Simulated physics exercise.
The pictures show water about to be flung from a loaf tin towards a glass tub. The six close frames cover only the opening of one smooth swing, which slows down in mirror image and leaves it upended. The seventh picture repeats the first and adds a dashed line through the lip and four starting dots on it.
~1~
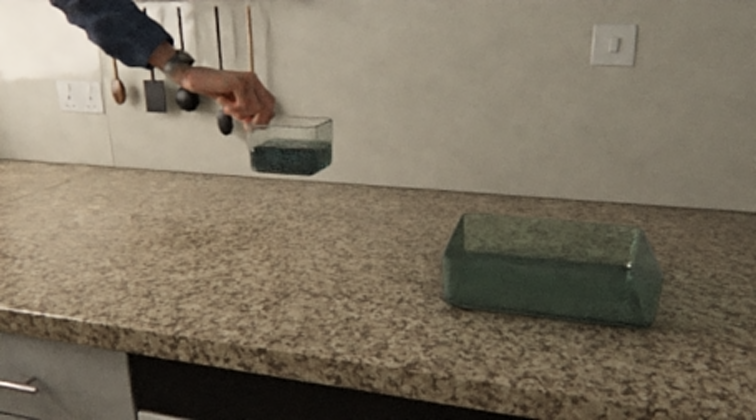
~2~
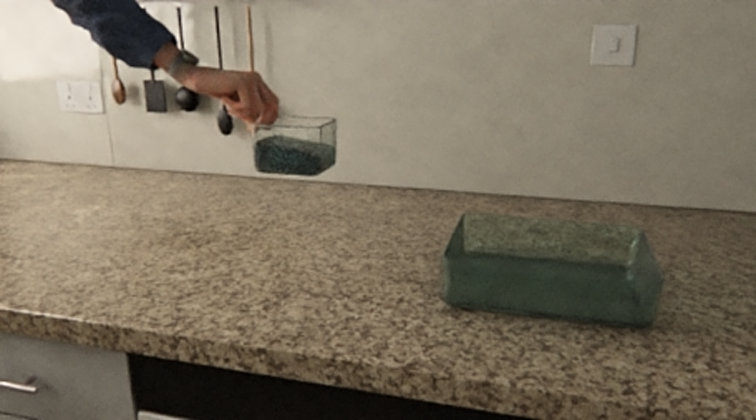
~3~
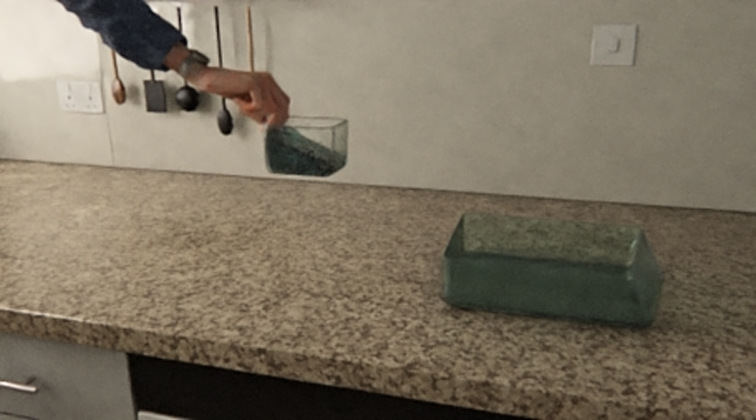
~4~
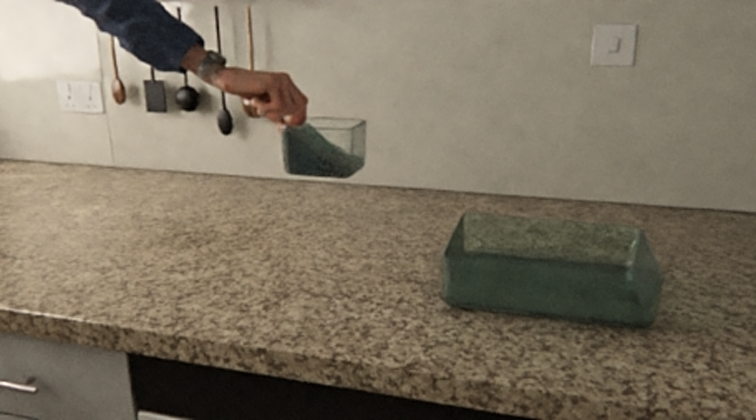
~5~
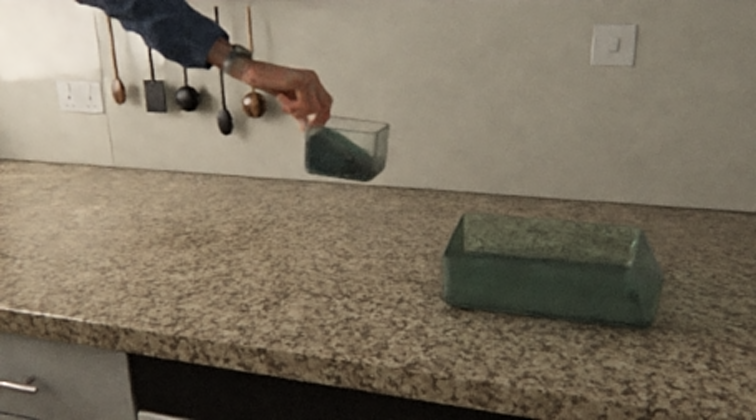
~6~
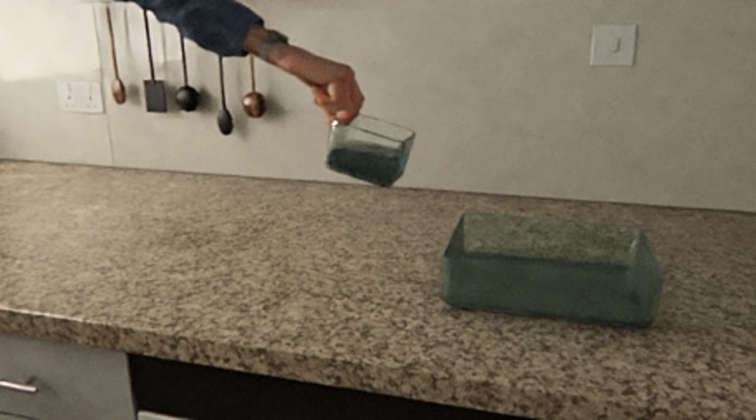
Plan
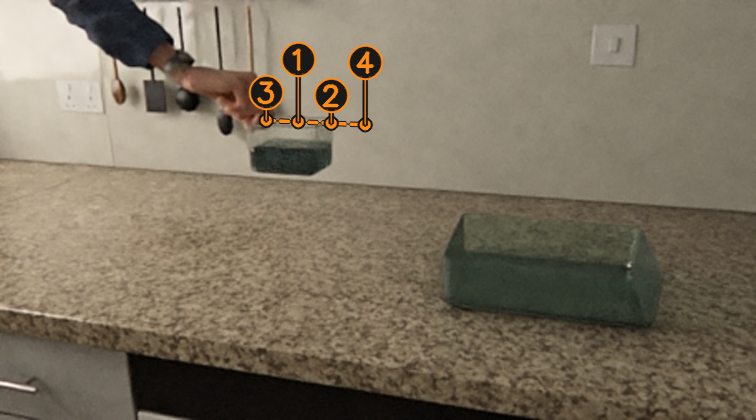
A hand carries a small clear container of dark liquid rightward, then tilts it slightly.
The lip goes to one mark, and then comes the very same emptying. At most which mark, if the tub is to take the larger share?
1.
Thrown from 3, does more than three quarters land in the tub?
No, it does not.
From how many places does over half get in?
Three.
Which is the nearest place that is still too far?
Place 3.
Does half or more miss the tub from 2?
No, that is safe.
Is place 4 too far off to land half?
No, not at all.
On the marked copy, 1 at (298, 121); 2 at (331, 123); 3 at (266, 120); 4 at (365, 124).
With 1, about 64 % lands in the tub, 28 % falls short and 8 % goes beside or beyond.
With 2, about 84 % lands in the tub, 7 % falls short and 8 % goes beside or beyond.
With 3, about 32 % lands in the tub, 63 % falls short and 5 % goes beside or beyond.
With 4, about 87 % lands in the tub, 3 % falls short and 10 % goes beside or beyond.
